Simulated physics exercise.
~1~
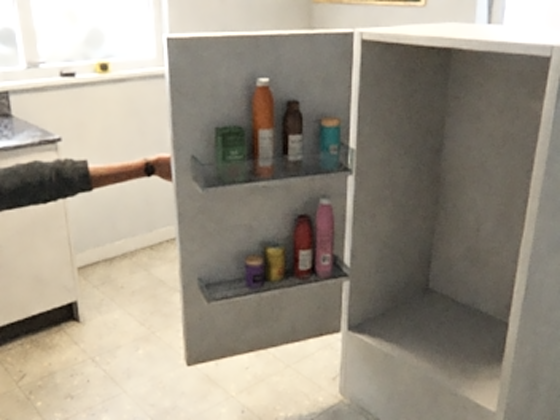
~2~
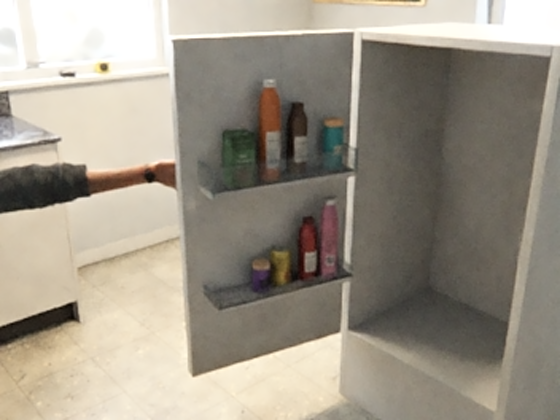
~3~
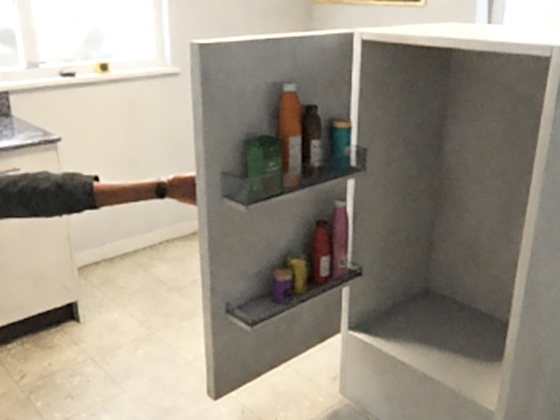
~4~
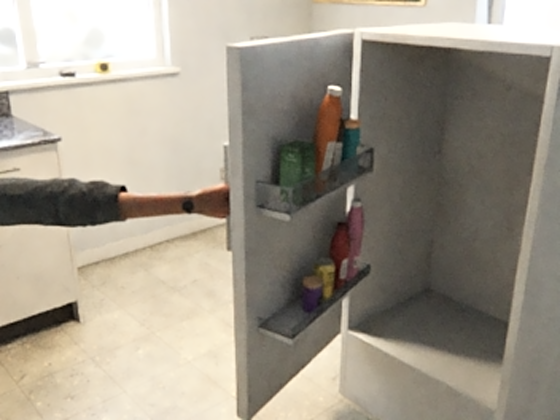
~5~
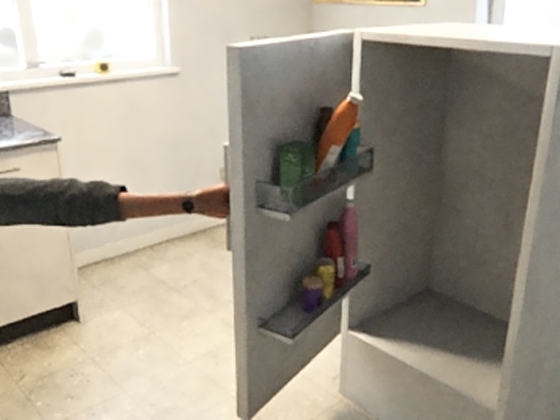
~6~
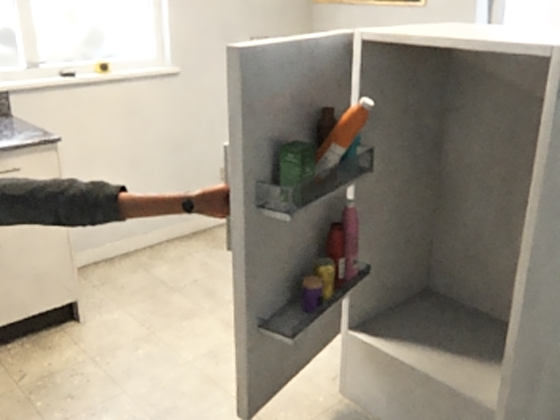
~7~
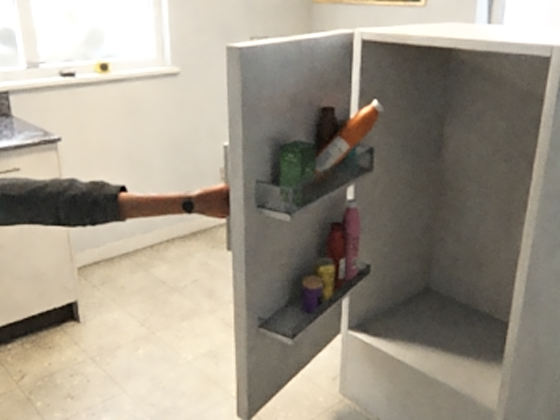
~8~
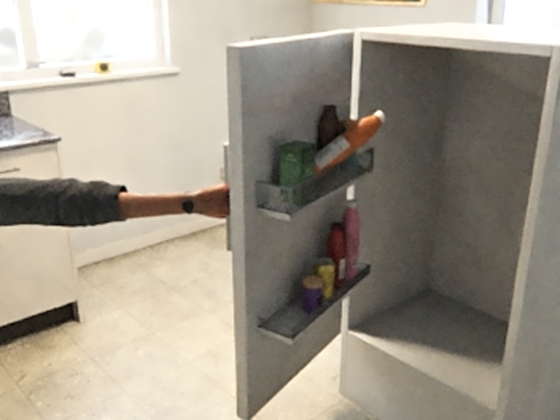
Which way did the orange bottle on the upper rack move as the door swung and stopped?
It moved to the right, travelling with the door and then tipping further that way after the door stopped.
